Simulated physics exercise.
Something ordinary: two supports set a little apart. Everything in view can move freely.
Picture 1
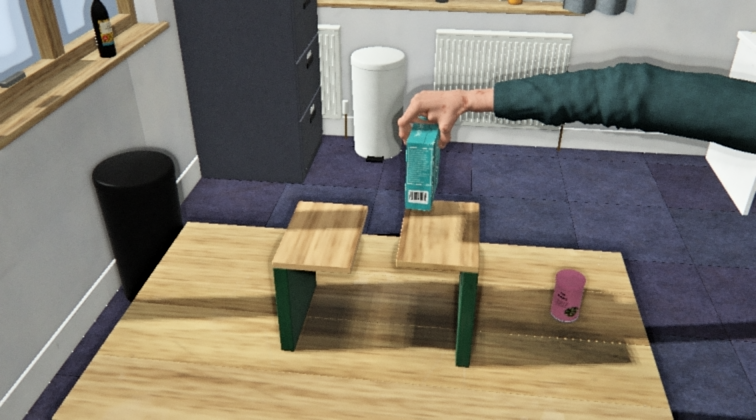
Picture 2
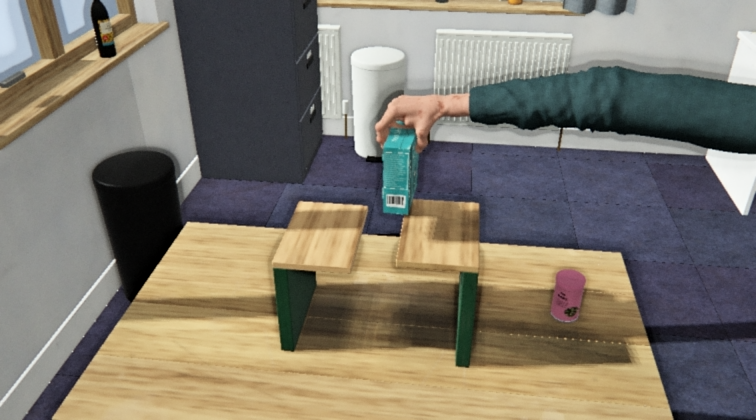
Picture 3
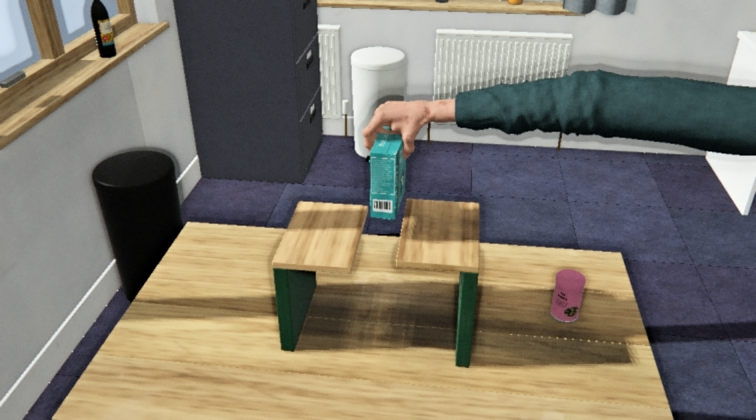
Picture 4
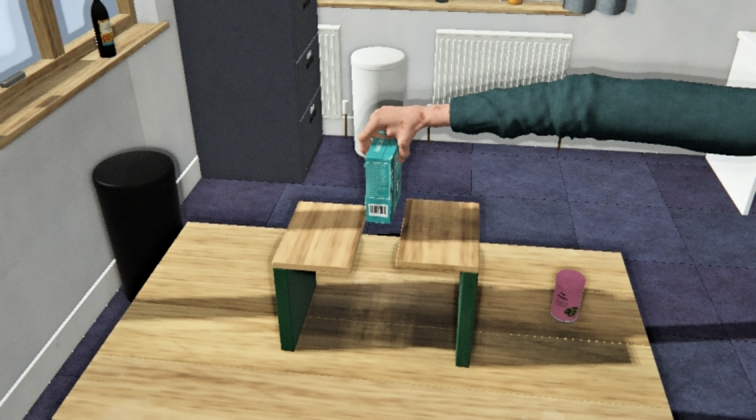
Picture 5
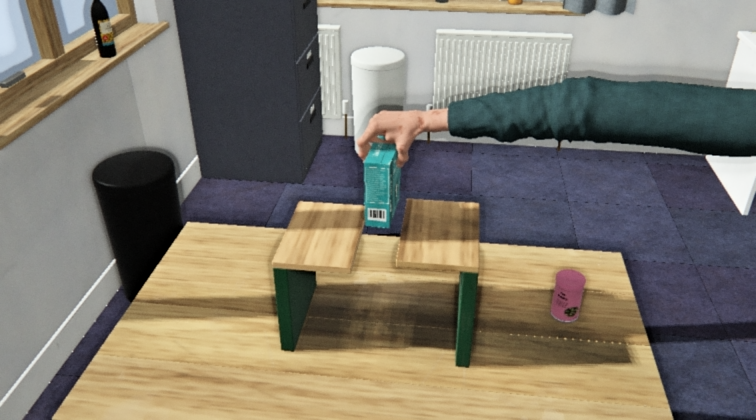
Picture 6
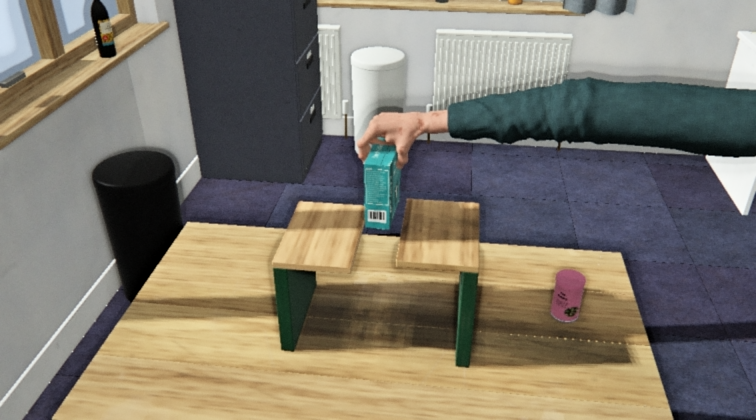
In the video, a hand in a dark green sleeve moves a turquoise packet leftward from above the right wooden support, lowers it slightly, and holds it over the gap between two supports, while a pink tin stays still.
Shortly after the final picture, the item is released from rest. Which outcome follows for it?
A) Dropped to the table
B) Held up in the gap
Answer: A.
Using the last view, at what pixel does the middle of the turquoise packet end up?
In the last picture, near pixel (382, 298).
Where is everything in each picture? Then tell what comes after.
The first frame shows on its way; turquoise packet (424, 163); pink tin (568, 296).
The second frame shows on its way; turquoise packet (401, 168); pink tin (568, 296).
The third frame shows on its way; turquoise packet (388, 173); pink tin (568, 296).
The fourth frame shows on its way; turquoise packet (384, 177); pink tin (568, 296).
The fifth frame shows poised above the slot; turquoise packet (383, 181); pink tin (568, 296).
The sixth frame shows poised above the slot; turquoise packet (383, 183); pink tin (568, 296).
Then, 0.20 s on from there, turquoise packet shifted about its own width near (383, 223).
Then, 0.30 s on from there, turquoise packet shifted well along near (382, 294).
Then, 0.40 s on from there, as before.
In the end, moved from the start, turquoise packet; pink tin unmoved. At the end, from the last picture's camera, turquoise packet near (382, 298). The packet goes down the gap.
